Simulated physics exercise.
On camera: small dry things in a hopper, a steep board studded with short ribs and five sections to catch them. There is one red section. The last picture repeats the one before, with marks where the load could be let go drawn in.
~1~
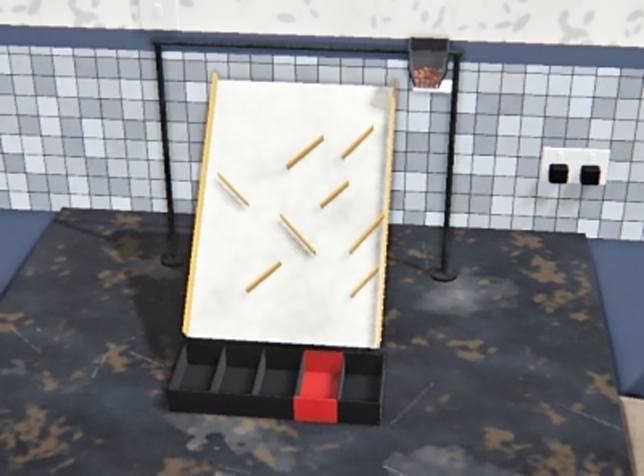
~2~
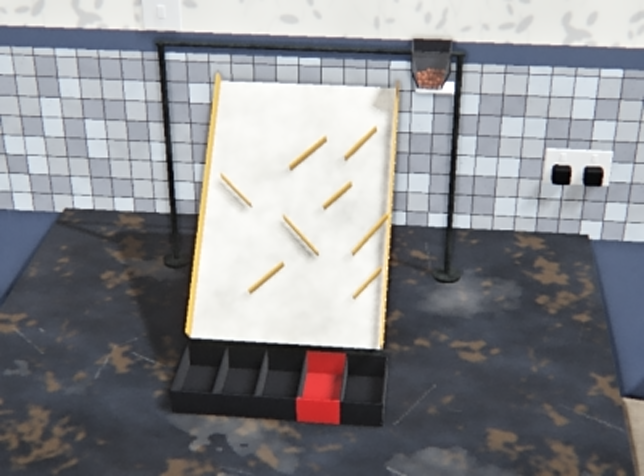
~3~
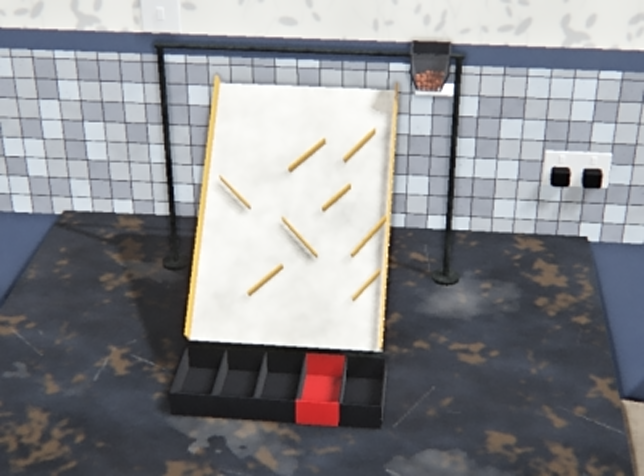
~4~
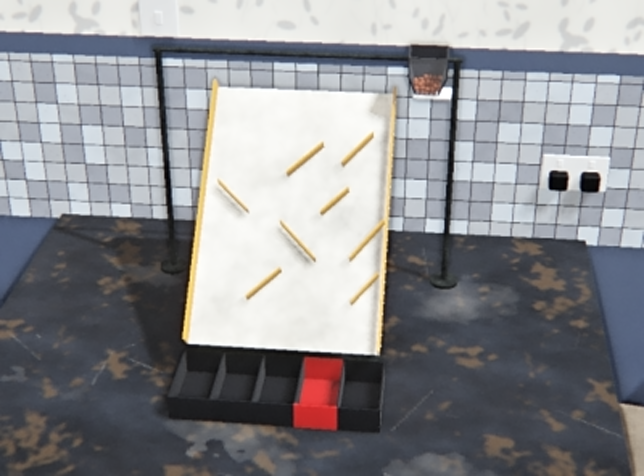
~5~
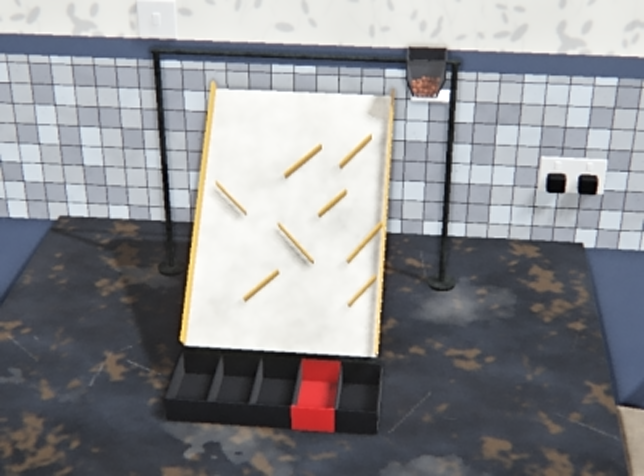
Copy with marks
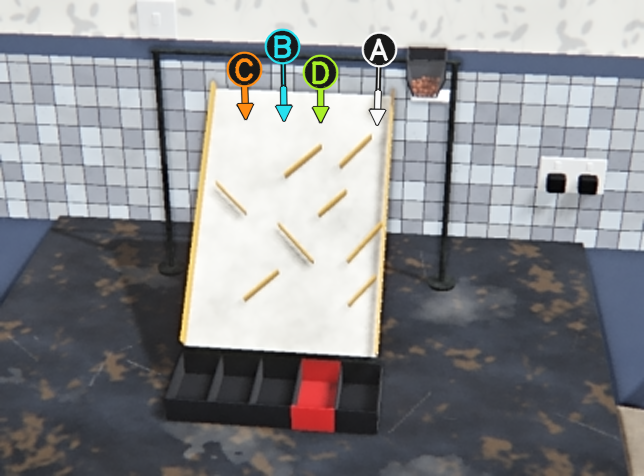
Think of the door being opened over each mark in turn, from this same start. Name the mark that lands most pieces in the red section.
The answer is mark A.
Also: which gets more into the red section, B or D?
D it is.
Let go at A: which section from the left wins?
The fourth from the left.
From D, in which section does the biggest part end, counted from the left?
The first.
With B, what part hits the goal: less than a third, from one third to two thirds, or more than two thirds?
Mark B gives less than a third.
On the marked copy, mark A meets the board at (377, 119); mark B meets the board at (284, 115); mark C meets the board at (245, 113); mark D meets the board at (320, 116).
With A, close to half in the red section, close to half in other sections, only a few outside the box.
With B, none at all in the red section, all but a few in other sections, a small share outside the box.
With C, close to a quarter in the red section, the bulk in other sections.
With D, close to a quarter in the red section, the bulk in other sections.
